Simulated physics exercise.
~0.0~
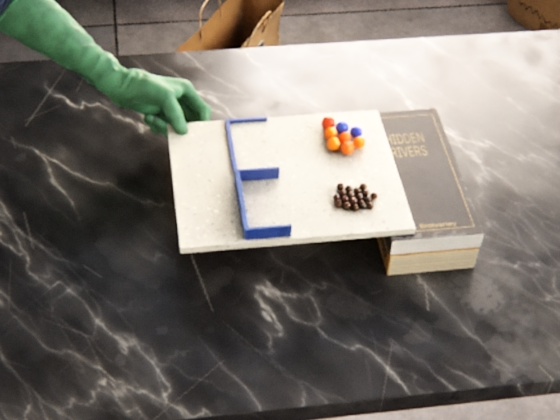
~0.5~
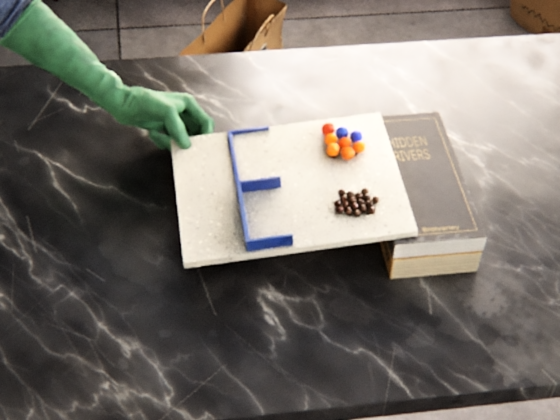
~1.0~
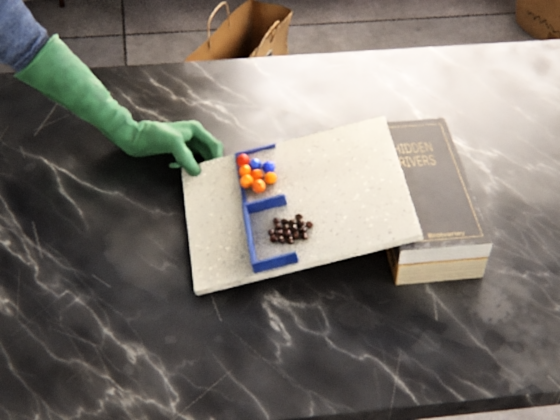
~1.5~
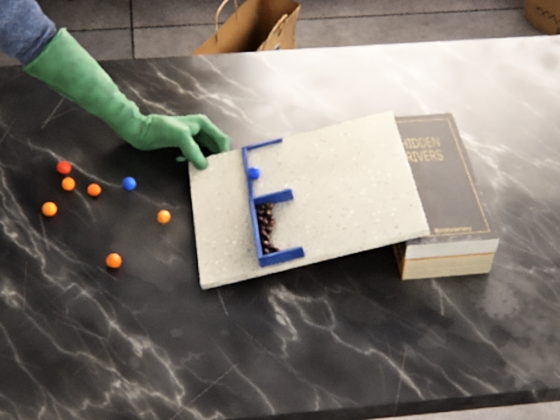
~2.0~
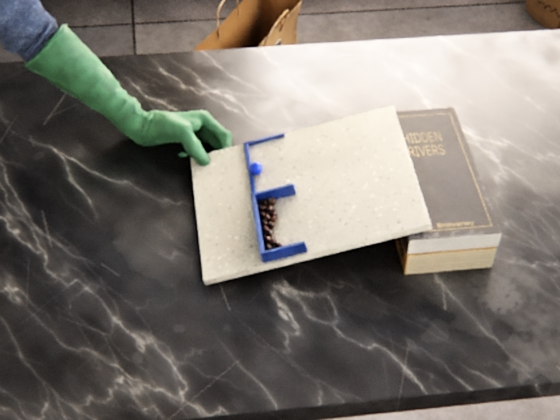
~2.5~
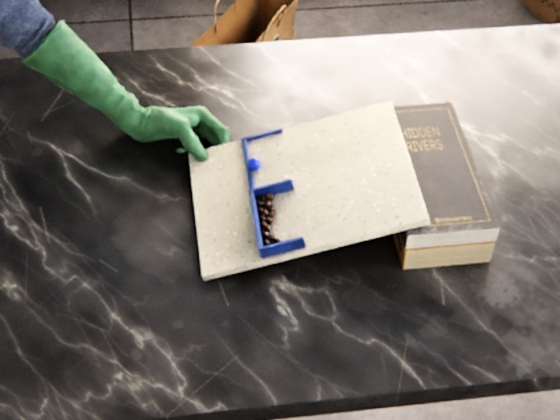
Orange, red and blue balls mostly spilling past a blue fence as gloved hand tilts board, dark beads gathering behind another.
